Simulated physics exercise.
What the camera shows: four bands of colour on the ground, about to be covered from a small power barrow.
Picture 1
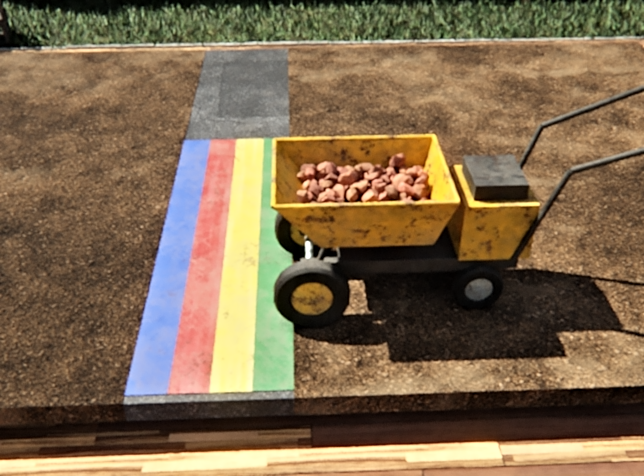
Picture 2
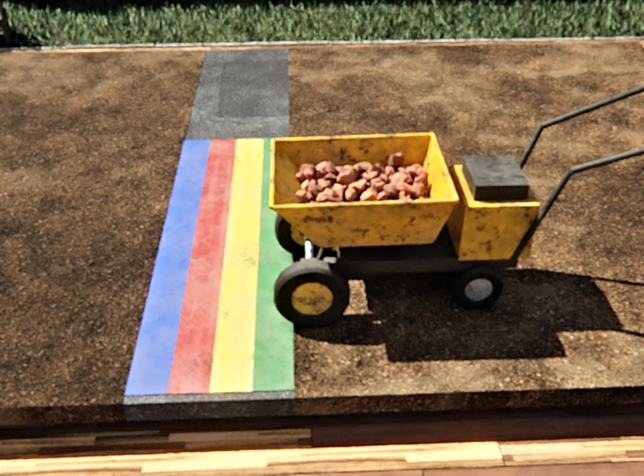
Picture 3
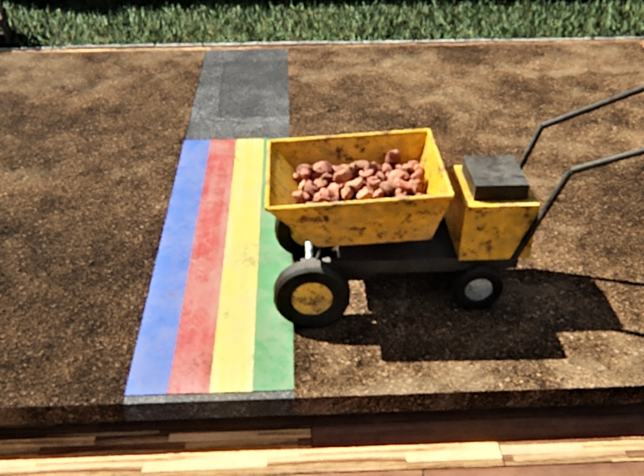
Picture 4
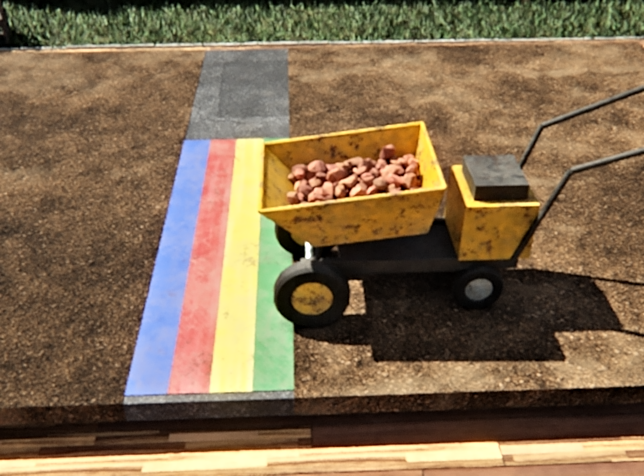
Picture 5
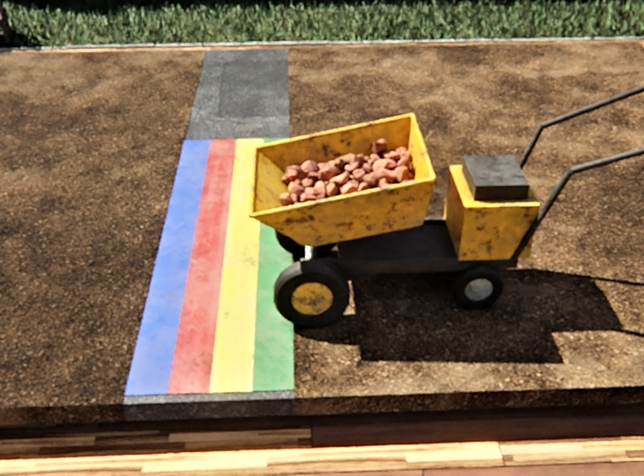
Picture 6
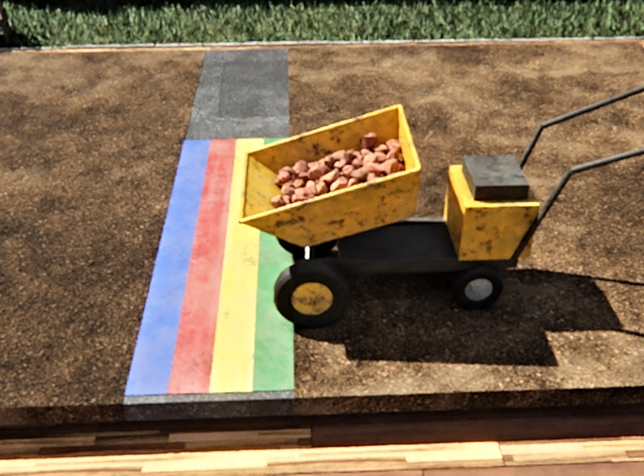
The yellow skip of a small power barrow, heaped with reddish lumps of rubble, begins level and tilts gradually leftward, its right end rising. The barrow stands still on dark, grainy ground, seen from a raised side view, with black wheels and handles at right and grass behind. Beside it, blue, red, yellow and green bands run left to right, while the camera stays fixed.
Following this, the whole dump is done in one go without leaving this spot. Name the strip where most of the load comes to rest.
Blue.
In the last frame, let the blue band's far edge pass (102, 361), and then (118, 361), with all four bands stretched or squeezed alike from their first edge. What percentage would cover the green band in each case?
In turn, 0 and 0 in a hundred.
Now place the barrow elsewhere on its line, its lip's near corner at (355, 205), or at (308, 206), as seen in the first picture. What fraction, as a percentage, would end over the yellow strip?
About 40 %, then 10 %.
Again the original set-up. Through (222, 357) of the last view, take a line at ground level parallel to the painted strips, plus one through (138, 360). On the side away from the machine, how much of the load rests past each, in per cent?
Around 80 percent for the first and 30 percent for the second.
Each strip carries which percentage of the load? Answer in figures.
Green strip = 0 %; yellow strip = 0 %; red strip = 20 %; blue strip = 35 %.
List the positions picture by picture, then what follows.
The first frame shows lip of the skip near (274, 207), level; top of the load near (359, 188), lumps of rubble; green strip near (273, 351); yellow strip near (234, 353); red strip near (194, 354); blue strip near (154, 355).
The second frame shows lip of the skip near (272, 208), level; top of the load near (362, 186).
The third frame shows lip of the skip near (267, 209), tipped barely; top of the load near (374, 181).
The fourth frame shows lip of the skip near (260, 212), tipped a little; top of the load near (368, 181).
The fifth frame shows lip of the skip near (251, 216), tipped a little; top of the load near (371, 178).
The sixth frame shows lip of the skip near (241, 222), tipped clearly; top of the load near (371, 162); green strip near (273, 351); yellow strip near (234, 353); red strip near (194, 354); blue strip near (154, 355).
Shortly afterwards, skip tipped steeply; the whole lot in the skip.
Next, skip tipped right over; the bulk in the skip; a little over the red strip; a little over the blue strip; only a few off the paint.
Some moments later, skip tipped right over; near a quarter in the skip; near a quarter over the red strip; near a third over the blue strip; near a quarter off the paint.
In the end, skip tipped right over; near a quarter in the skip; none at all over the green strip; none at all over the yellow strip; near a quarter over the red strip; near a third over the blue strip; near a quarter off the paint.
